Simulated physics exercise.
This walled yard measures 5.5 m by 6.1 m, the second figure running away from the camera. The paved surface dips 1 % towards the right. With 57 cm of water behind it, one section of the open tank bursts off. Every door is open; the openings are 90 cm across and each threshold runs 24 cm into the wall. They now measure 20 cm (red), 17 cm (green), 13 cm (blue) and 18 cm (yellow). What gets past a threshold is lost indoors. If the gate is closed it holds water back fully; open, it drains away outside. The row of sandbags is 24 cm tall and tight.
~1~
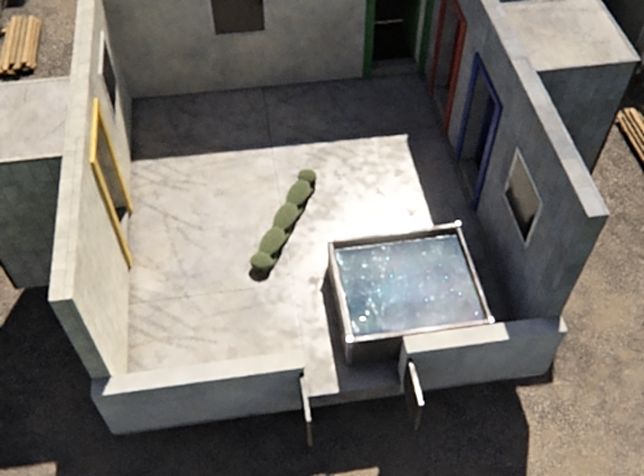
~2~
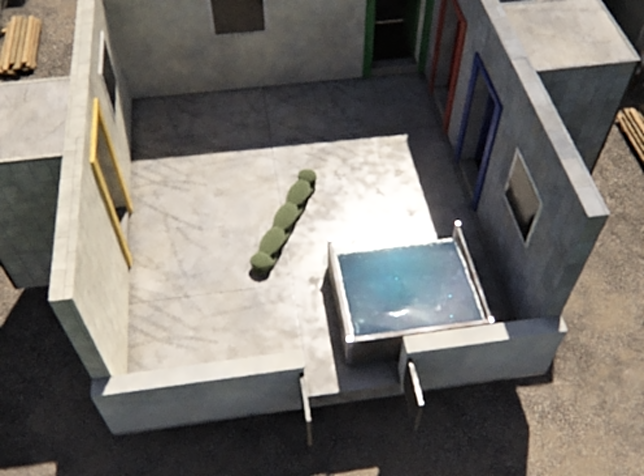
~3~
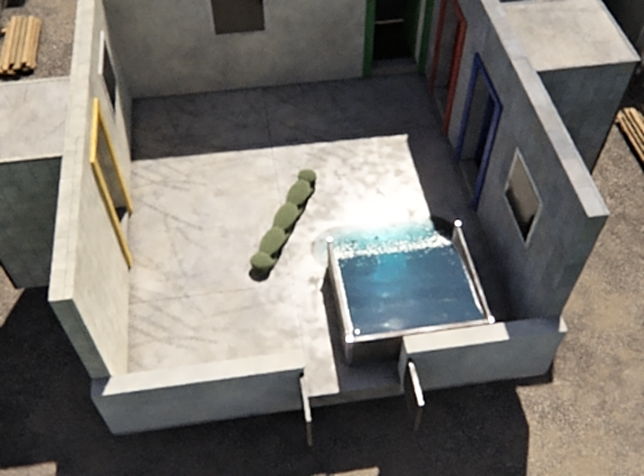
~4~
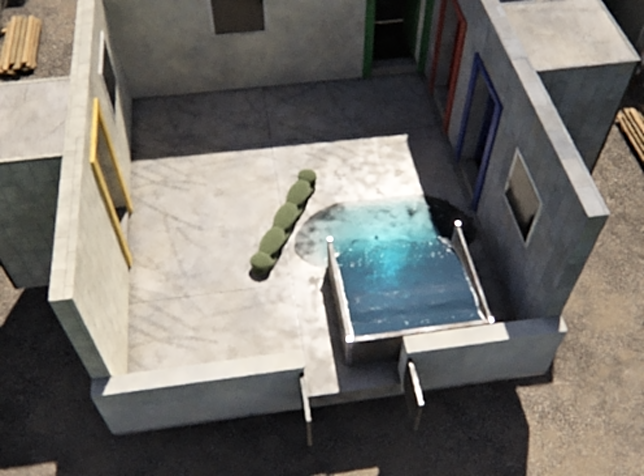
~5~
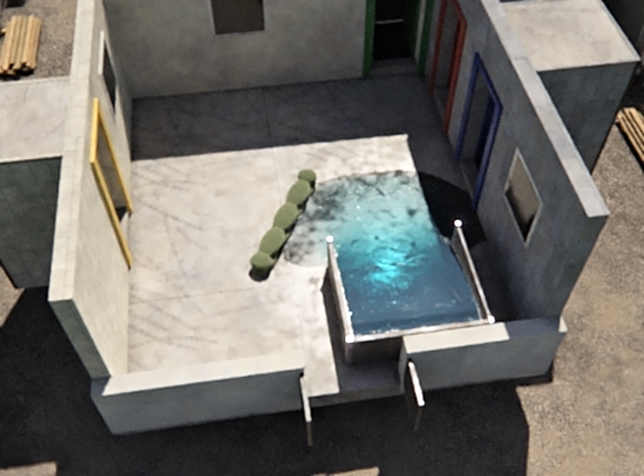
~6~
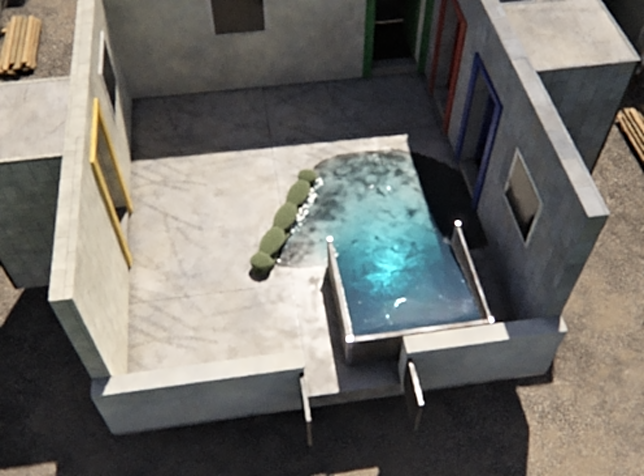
In this clip, an open tank of water stands in a walled yard beside a row of green bushes; its far side opens, and water pours out, spreading across the pale floor away from the camera and reaching the bushes.
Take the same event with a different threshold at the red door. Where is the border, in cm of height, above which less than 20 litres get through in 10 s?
It would have to be roughly 16 cm high.
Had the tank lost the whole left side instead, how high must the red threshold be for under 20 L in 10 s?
Then roughly 8.5 cm.
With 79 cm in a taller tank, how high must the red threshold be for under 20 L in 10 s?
About 21 cm.
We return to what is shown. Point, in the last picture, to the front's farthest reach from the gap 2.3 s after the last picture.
Around (172, 100).
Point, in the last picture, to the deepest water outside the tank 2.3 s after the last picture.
Near (424, 83).
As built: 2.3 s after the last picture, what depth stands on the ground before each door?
In cm: Red 16, green 31, blue 10, yellow 0.
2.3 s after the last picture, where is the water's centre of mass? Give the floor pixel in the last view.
Near (374, 167).
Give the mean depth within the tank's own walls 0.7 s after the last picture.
About 24 cm.
Then, 0.7 s after the last picture water covers 35 % of the floor, deepest (24 cm) near (311, 205); 6 cm at the red door, 0 litres in over its 20 cm threshold.
Then, 2.3 s after the last picture water covers 45 % of the floor, deepest (32 cm) near (424, 83); 16 cm at the red door, 0 litres in over its 20 cm threshold.
Then, 9.3 s after the last picture water covers 95 % of the floor, deepest (9 cm) near (522, 350); 5 cm at the red door, 7 litres in over its 20 cm threshold.
At the red door as built, the water peaked near 23 cm, 2.9 s after the last picture.
Run again over the same 10 s with other heights there, 36 litres in over 13.5 cm, 11 litres over 18.5 cm. The limit of 20 litres is kept from about 16 cm up.
